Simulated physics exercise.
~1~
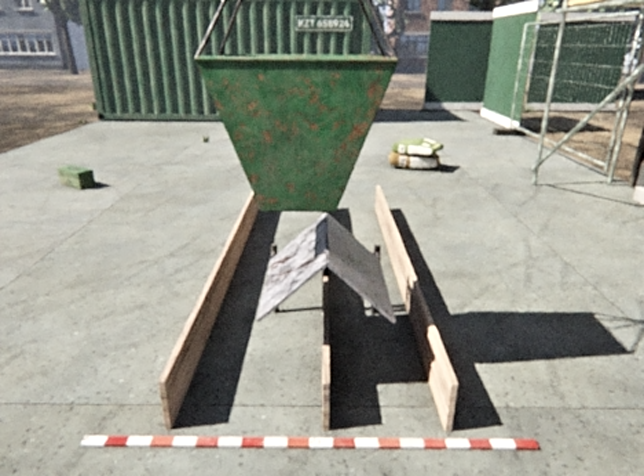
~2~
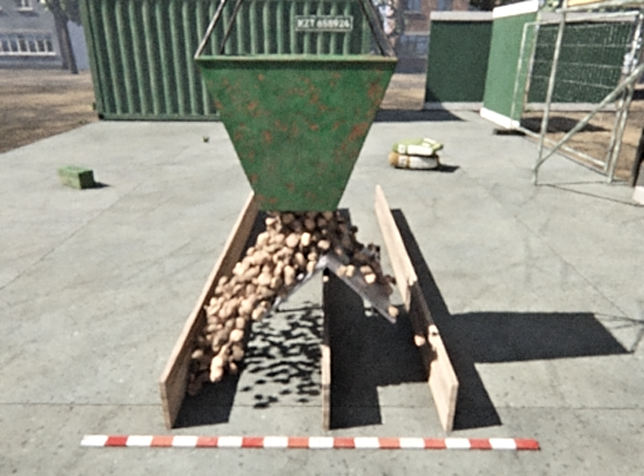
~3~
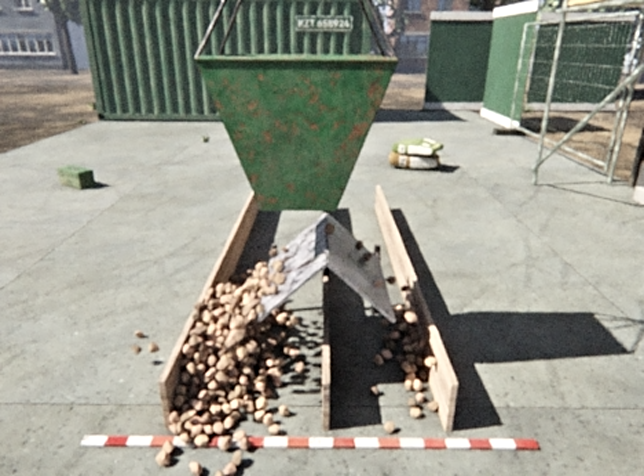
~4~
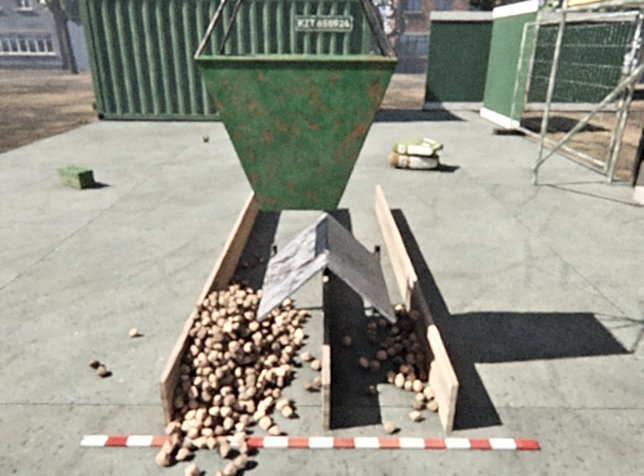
Brown stones dropping from a green hopper onto a peaked steel plate, most piling in the left bay, fewer in the right.
